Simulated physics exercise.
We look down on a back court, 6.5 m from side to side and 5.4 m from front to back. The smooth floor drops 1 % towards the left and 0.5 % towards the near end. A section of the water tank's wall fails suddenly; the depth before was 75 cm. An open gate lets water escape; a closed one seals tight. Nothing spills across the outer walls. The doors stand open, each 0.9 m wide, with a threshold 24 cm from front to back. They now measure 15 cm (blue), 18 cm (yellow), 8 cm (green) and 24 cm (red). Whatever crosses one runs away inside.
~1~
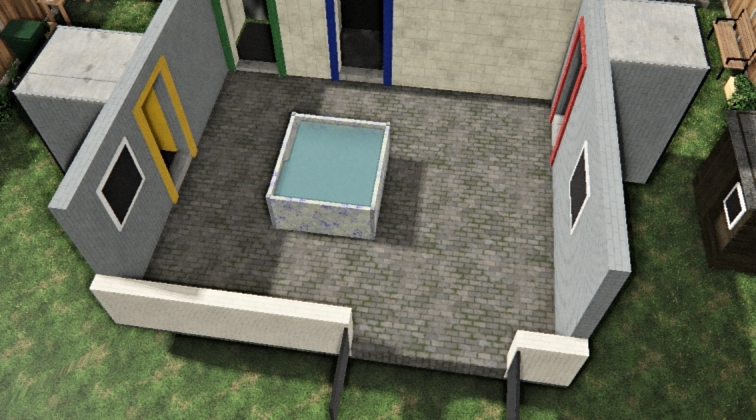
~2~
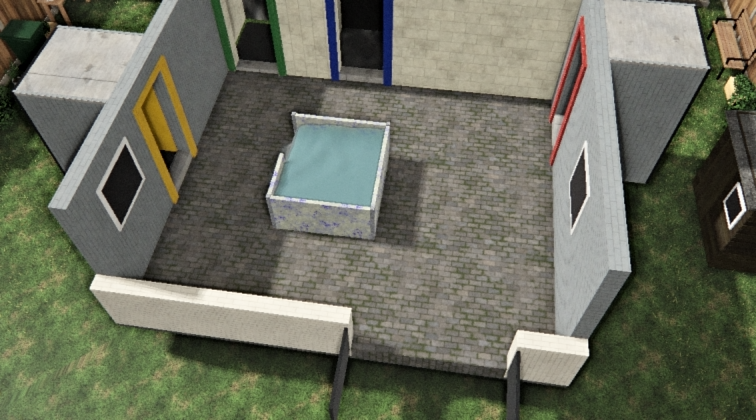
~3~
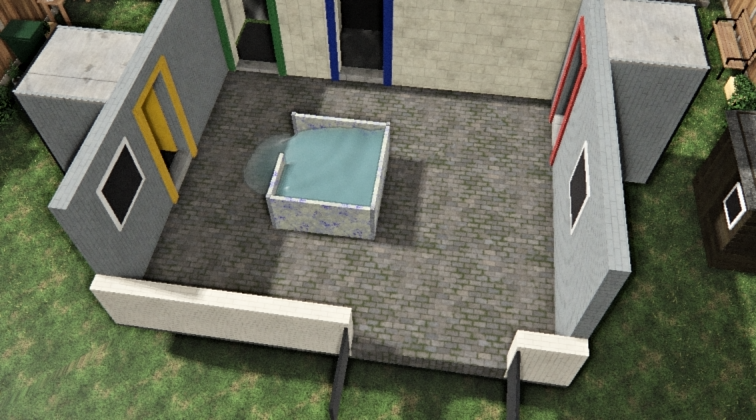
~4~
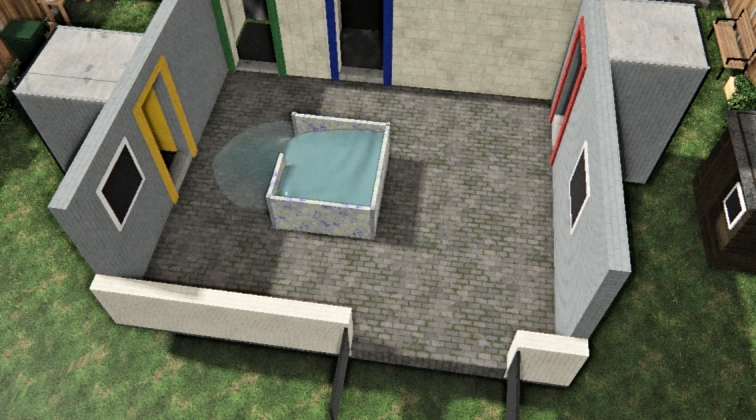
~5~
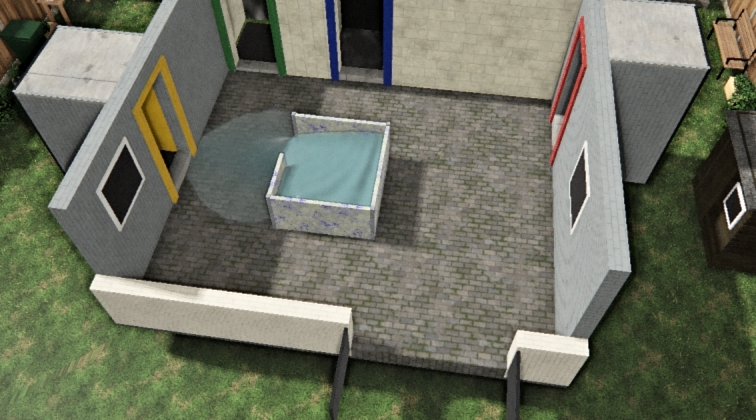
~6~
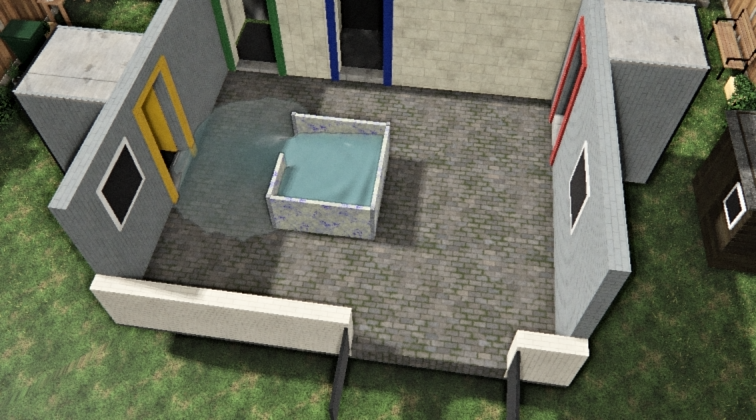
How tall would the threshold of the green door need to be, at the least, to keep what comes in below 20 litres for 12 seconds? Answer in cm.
It would have to be roughly 30 cm high.
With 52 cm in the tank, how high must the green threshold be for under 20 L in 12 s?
About 19 cm.
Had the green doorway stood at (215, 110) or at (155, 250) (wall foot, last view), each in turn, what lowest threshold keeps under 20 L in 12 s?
Roughly 25 and 7.0 cm.
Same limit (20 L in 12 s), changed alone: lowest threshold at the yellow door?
Roughly 31 cm at yellow.
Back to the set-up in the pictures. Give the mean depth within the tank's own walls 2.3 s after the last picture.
Some 28 cm.
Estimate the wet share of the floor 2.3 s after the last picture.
Near 35 per cent is wet.
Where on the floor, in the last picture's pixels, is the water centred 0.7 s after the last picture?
Near (292, 175).
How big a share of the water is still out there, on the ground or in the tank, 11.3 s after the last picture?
About 72 per cent.
Then, 0.7 s after the last picture water covers 20 % of the floor, deepest (40 cm) near (210, 142); 12 cm at the green door, 0 litres in over its 8 cm threshold.
Then, 2.3 s after the last picture water covers 35 % of the floor, deepest (26 cm) near (227, 75); 22 cm at the green door, 173 litres in over its 8 cm threshold.
Then, 11.3 s after the last picture water covers 95 % of the floor, deepest (8 cm) near (133, 304); 6 cm at the green door, 321 litres in over its 8 cm threshold.
At the green door as built, the water peaked near 27 cm, 1.1 s after the last picture.
With a threshold of 27 cm, 30 litres would have come in within the 12 s; with 36 cm, 7 litres. So under 20 litres takes about 30 cm.
